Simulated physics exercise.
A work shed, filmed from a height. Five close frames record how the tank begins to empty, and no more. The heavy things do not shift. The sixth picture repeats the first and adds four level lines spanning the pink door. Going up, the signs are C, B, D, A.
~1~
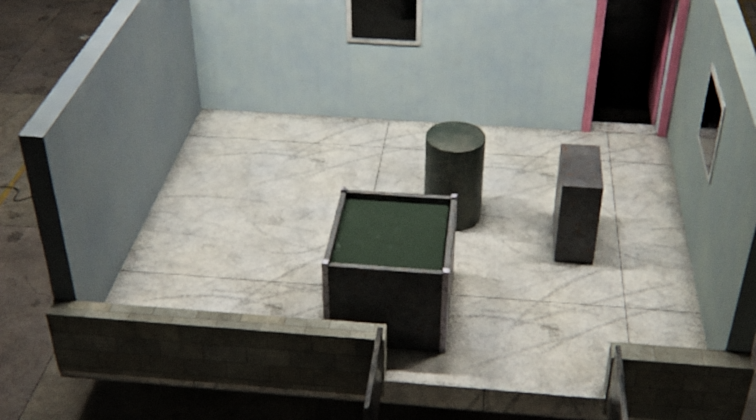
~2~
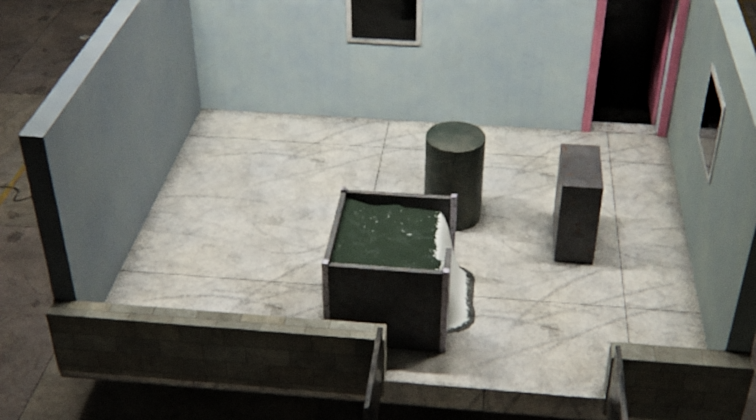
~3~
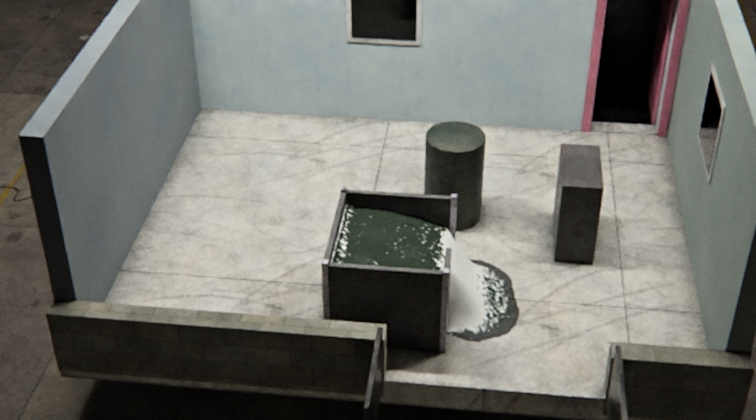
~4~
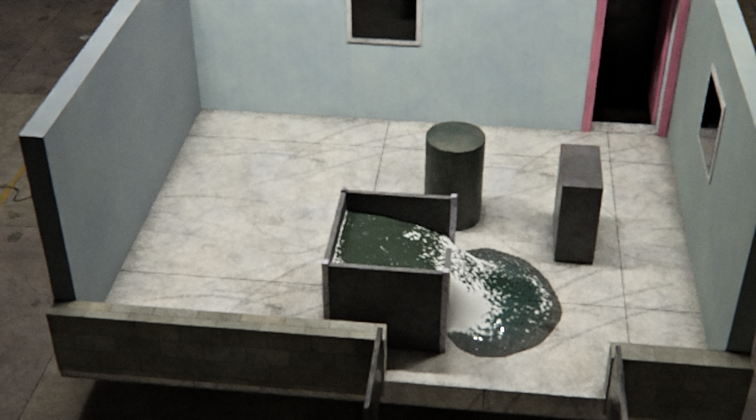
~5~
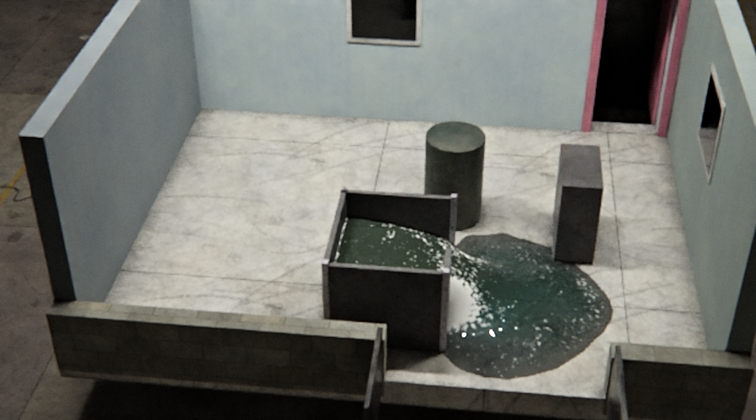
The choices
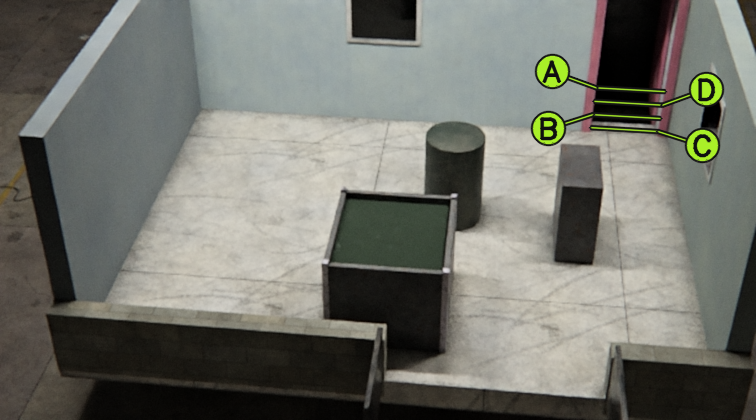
In a work shed, dark green water pours from a tank's right side and spreads rightward.
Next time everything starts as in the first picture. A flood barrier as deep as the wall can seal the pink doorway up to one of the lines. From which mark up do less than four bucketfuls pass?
Use mark B.
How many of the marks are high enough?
Three.
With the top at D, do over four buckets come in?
No, not at all.
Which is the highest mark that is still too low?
The answer is C.
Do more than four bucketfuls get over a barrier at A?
No, not at all.
On the marked copy, A at (630, 89); B at (626, 116); C at (624, 129); D at (628, 103); from the bottom up C, B, D, A.
Choosing A, nothing gets over.
Choosing B, nothing gets over.
Choosing C, about 11 bucketfuls get in.
Choosing D, nothing gets over.
